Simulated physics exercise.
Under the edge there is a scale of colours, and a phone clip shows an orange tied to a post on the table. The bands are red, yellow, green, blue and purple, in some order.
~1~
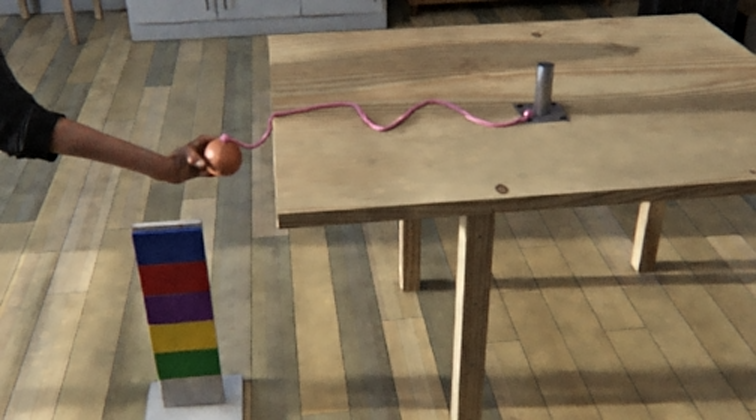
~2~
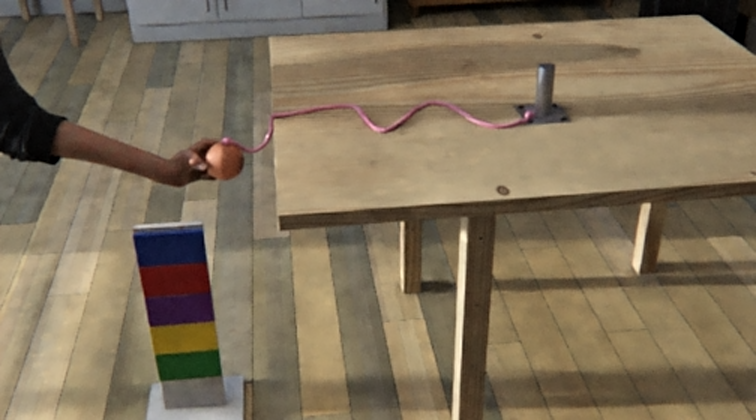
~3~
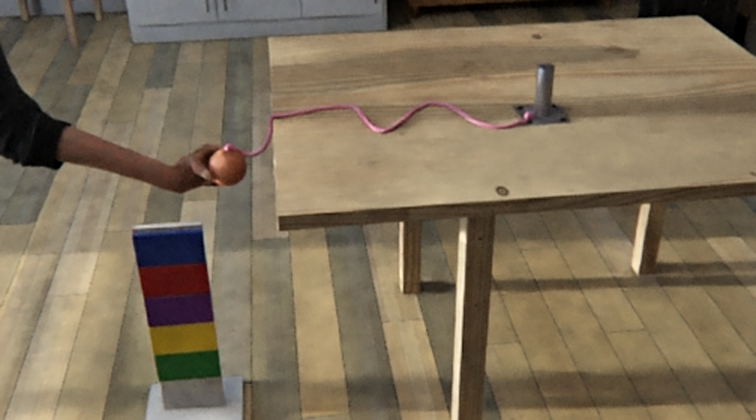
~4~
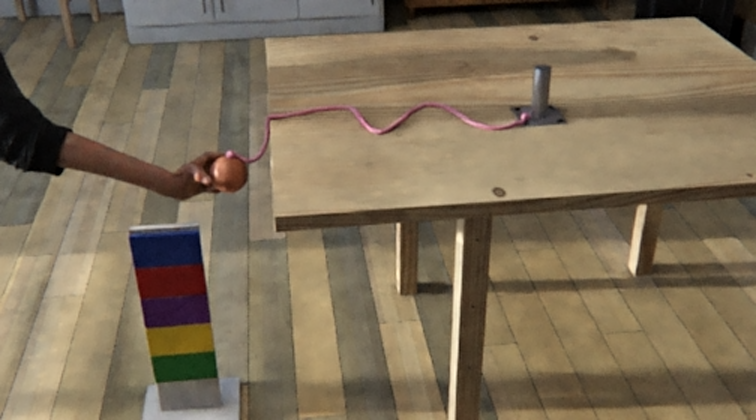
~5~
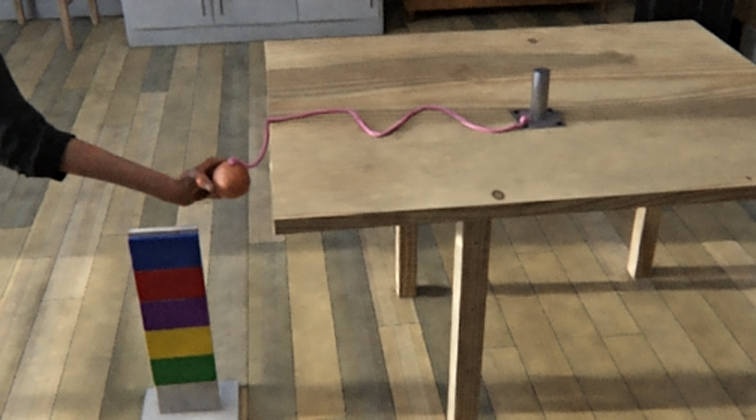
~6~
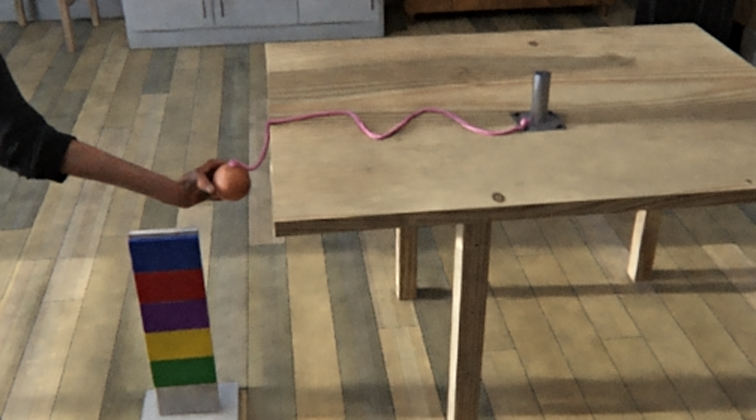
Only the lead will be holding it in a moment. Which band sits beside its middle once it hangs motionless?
The purple band.
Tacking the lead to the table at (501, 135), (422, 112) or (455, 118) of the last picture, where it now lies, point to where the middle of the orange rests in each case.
About (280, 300), (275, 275) and (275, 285).
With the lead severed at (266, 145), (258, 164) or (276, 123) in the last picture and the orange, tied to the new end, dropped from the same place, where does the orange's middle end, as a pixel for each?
In order, roughly (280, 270), (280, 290) and (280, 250).
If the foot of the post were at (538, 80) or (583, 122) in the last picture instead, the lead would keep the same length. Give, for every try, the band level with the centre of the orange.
Answer, in order: Red, red.
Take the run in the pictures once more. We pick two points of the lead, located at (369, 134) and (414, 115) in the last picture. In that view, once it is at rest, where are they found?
First near (287, 127), second near (366, 125).
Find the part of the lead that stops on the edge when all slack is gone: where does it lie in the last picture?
Pixel (362, 126) or thereabouts.
A little later, orange near (284, 303); level with purple.
Next, orange near (271, 308); level with purple.
When it is over, orange near (281, 307); level with purple. The purple one.
